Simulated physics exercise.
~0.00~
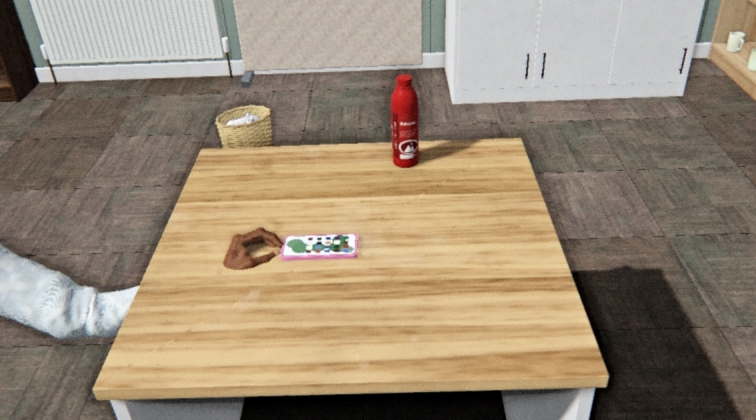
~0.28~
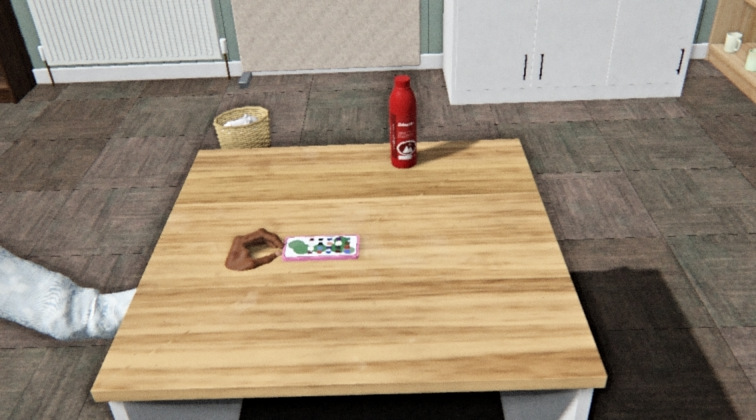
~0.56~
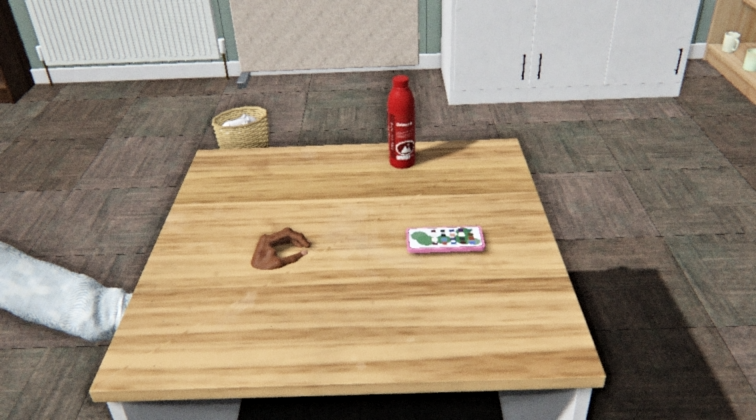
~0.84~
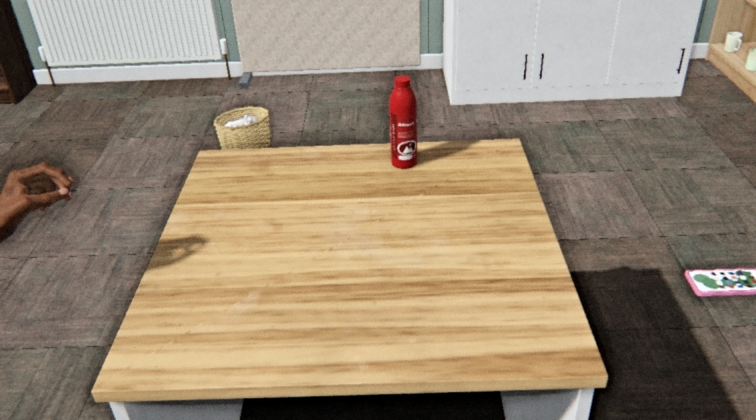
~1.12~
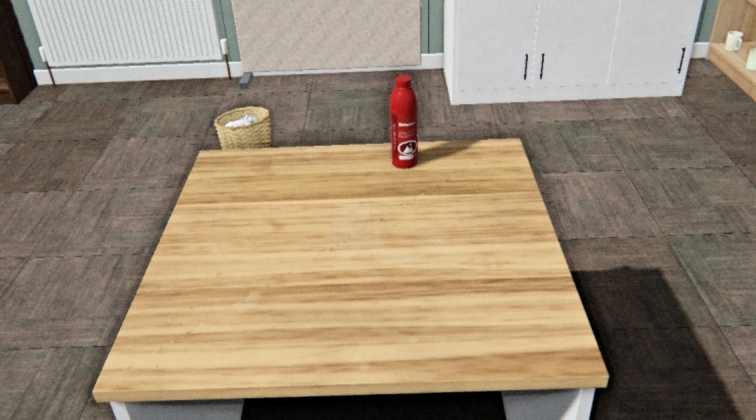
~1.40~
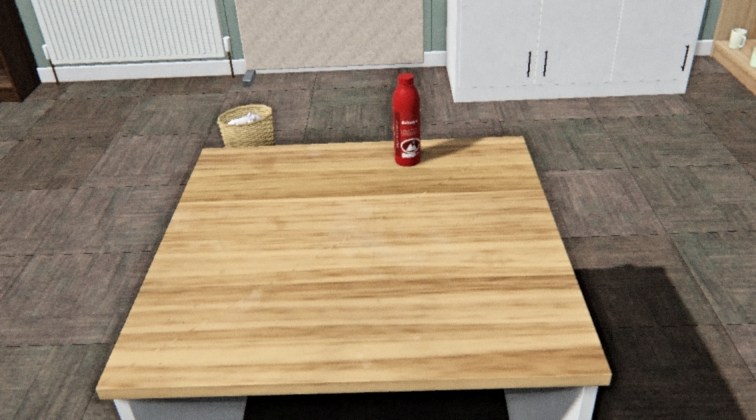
A hand pushes a pink phone right across a table and it slides off the edge.
